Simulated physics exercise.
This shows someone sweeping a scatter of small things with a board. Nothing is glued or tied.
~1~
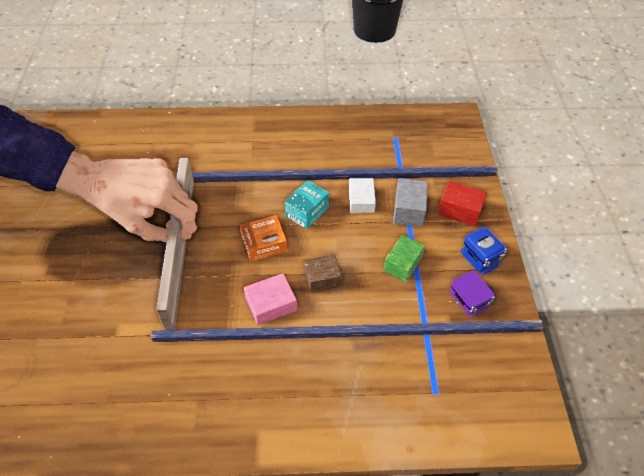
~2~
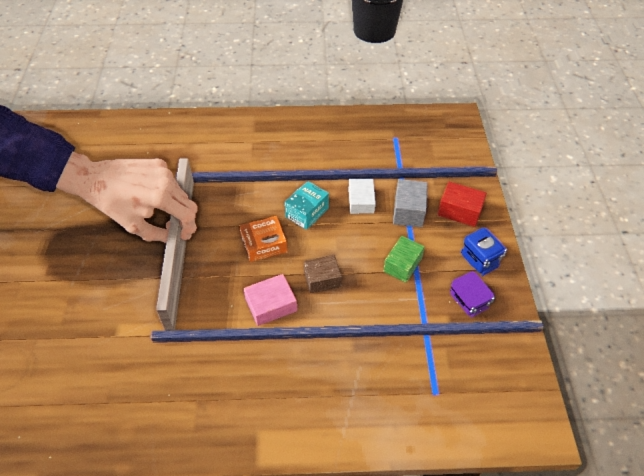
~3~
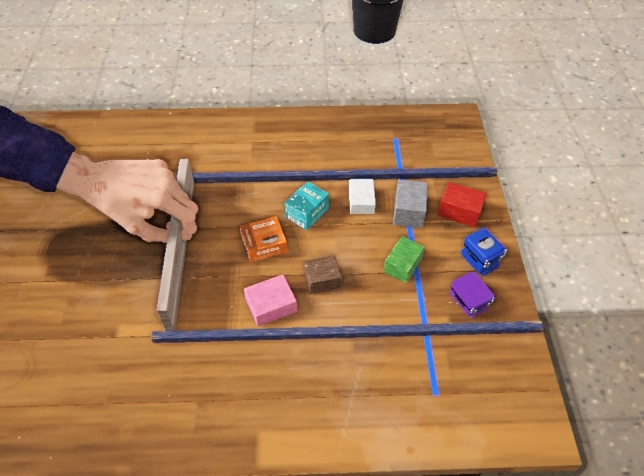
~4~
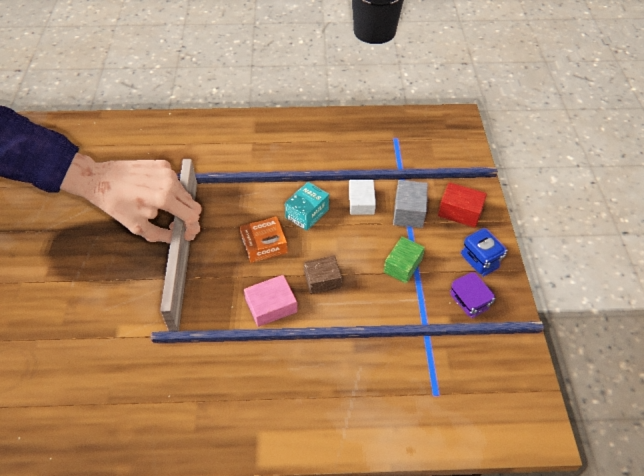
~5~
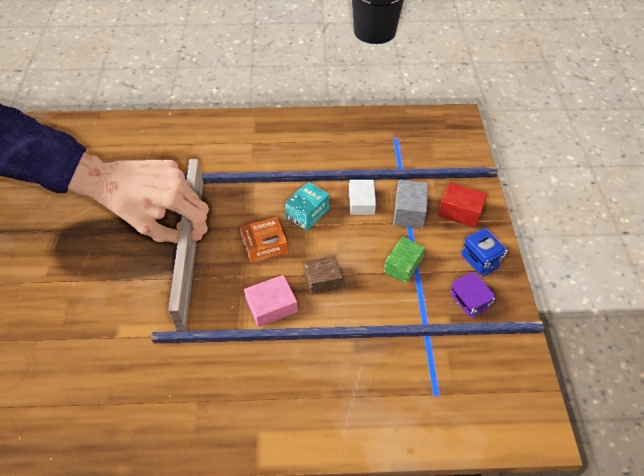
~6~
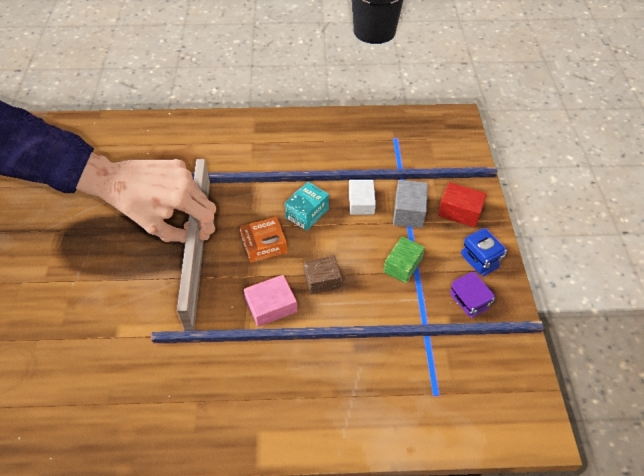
A hand held a flat board upright at the left of a wooden table and slid it slightly to the right, toward a scatter of colourful blocks and small cases that stayed still.
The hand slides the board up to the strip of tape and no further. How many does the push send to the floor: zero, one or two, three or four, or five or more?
Here the number that fall off is zero.
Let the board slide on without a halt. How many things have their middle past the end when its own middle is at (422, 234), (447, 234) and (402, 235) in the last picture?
In that order 1, 2 and 0.
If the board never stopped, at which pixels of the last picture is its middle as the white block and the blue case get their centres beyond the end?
Its middle is around (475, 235) and around (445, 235).
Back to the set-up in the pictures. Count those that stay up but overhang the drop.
The number is 1.
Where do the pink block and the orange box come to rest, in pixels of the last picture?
The pink block stops around (445, 305); the orange box around (432, 239).
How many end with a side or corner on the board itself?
The number is 4.
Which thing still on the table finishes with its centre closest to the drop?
The red block ends nearest.
Soon after, none off yet; blue case at rest near (483, 252); red block at rest near (462, 205); purple case at rest near (471, 296).
At rest, the number that fall off is zero.
